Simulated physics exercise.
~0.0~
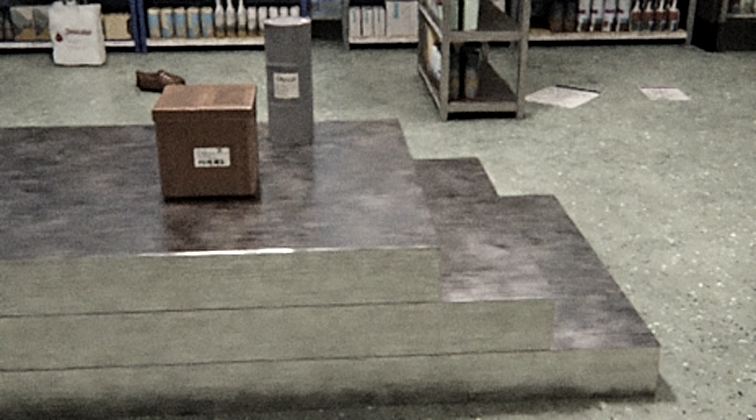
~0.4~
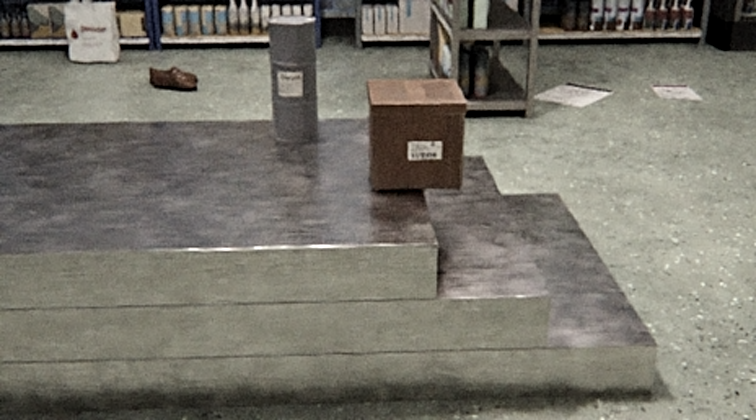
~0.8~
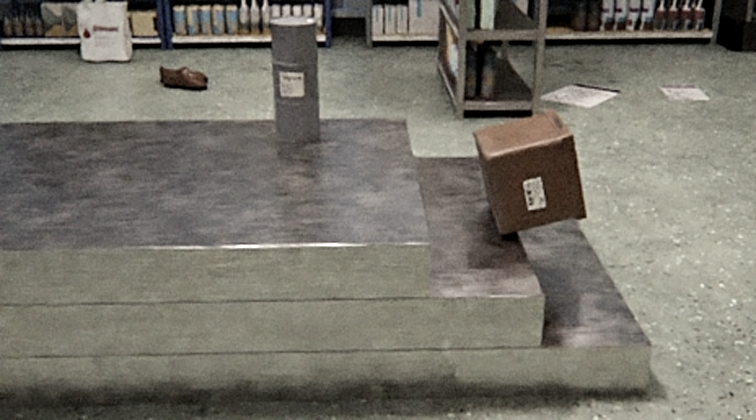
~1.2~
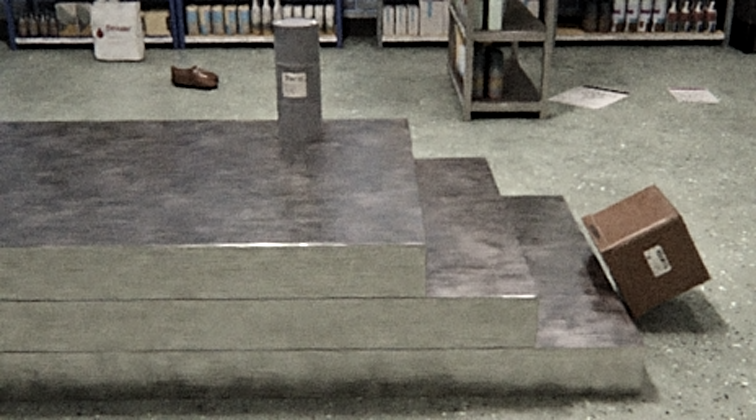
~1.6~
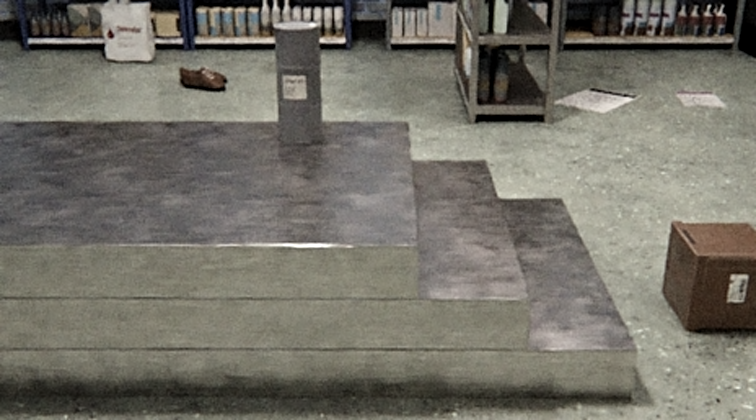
A brown box slides right, tumbles down the steps and ends on the lower floor.
